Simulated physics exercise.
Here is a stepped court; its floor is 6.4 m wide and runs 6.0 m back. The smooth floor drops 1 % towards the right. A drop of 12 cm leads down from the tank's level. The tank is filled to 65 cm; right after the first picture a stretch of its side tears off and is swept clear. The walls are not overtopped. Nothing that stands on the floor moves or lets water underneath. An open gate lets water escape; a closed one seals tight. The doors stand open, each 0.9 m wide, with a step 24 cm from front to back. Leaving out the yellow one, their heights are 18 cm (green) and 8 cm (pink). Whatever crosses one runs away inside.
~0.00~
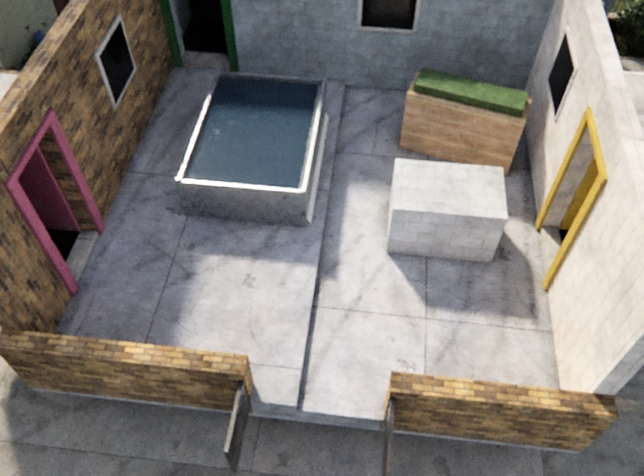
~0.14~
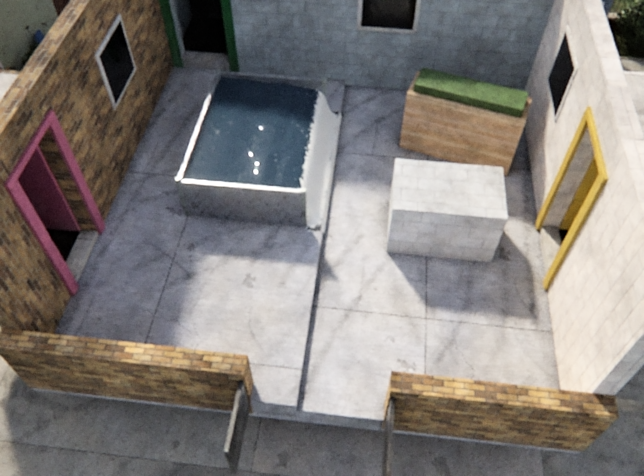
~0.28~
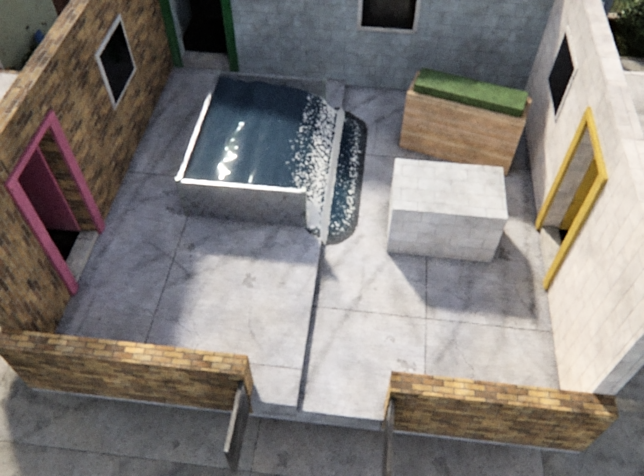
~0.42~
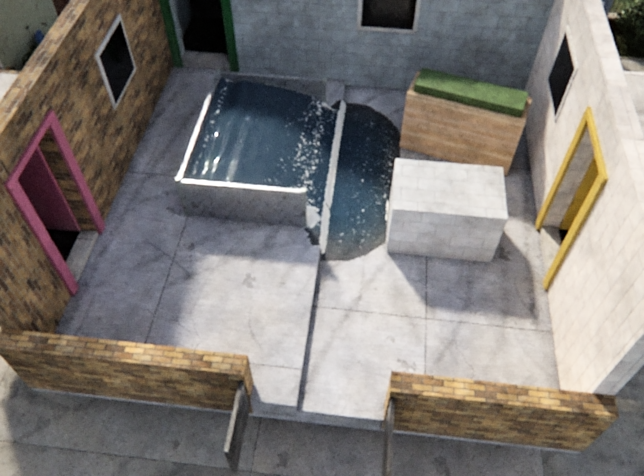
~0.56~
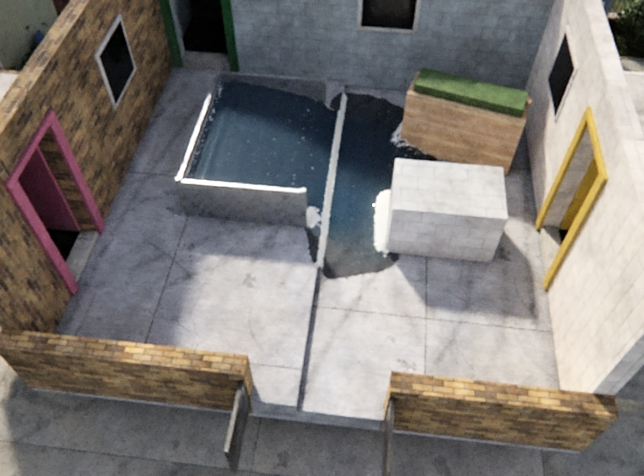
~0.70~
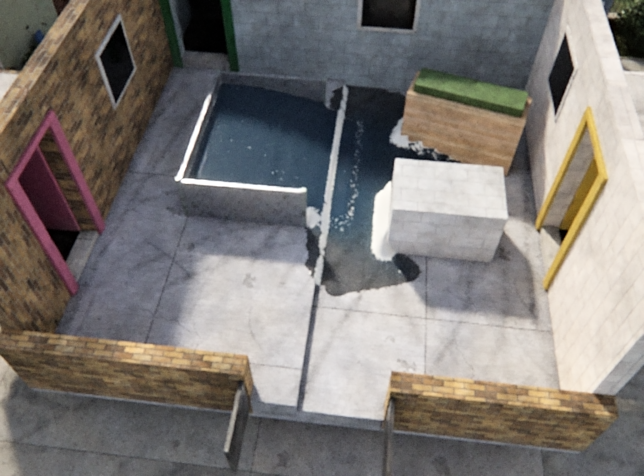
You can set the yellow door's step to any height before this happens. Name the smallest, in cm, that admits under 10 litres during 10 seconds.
At least 17 cm or so.
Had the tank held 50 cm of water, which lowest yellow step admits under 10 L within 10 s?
About 13.0 cm.
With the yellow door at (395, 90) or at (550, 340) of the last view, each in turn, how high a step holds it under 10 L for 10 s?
Roughly 24 and 14.5 cm.
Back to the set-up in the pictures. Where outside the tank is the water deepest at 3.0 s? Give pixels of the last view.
At about (529, 197).
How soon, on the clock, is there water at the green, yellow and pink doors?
Arrival: Green 6.5 s, yellow 1.4 s, pink not within the 10 s.
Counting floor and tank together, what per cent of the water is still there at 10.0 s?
Some 80 per cent remains.
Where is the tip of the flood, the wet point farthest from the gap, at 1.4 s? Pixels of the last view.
Around (517, 101).
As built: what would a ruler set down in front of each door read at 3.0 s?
In cm: Green 0, yellow 16, pink 0.
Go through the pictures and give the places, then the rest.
The first picture shows still water, 65 cm deep, in the tank at (257, 130); the yellow door at (565, 210) is dry.
In the second picture, the gap is at (313, 154), the front 0.3 m out at (323, 223); the back of the tank holds 65 cm.
In the third picture, the front is at (352, 225), 0.7 m from the gap at (313, 156); 1.7 m2 of floor is wet, 65 cm left at the back.
In the fourth picture, the gap is at (313, 158), the front 1.3 m out at a hidden place; the back of the tank holds 59 cm.
In the fifth picture, the gap is at (313, 158), the front 1.9 m out at a hidden place; the back of the tank holds 54 cm.
In the sixth picture, water pours out at (313, 159) and has run 2.5 m, to a hidden place; about 11 cm deep outside, 54 cm at the back; 1.3 m in a straight line remain to the yellow door at (565, 210).
After 1.4 s water covers 30 % of the floor, deepest (52 cm) near (528, 189); 3 cm at the yellow door, 0 litres in over its 14 cm step.
After 3.0 s water covers 55 % of the floor, deepest (38 cm) near (529, 197); 16 cm at the yellow door, 13 litres in over its 14 cm step.
After 10.0 s water covers 70 % of the floor, deepest (18 cm) near (543, 305); 13 cm at the yellow door, 21 litres in over its 14 cm step.
At the yellow door as built, the water arrived by 1.4 s and peaked near 20 cm at 2.4 s.
With a step of 15 cm, 17 litres would have come in within the 10 s; with 20.5 cm, 5 litres. So under 10 litres takes about 17 cm.
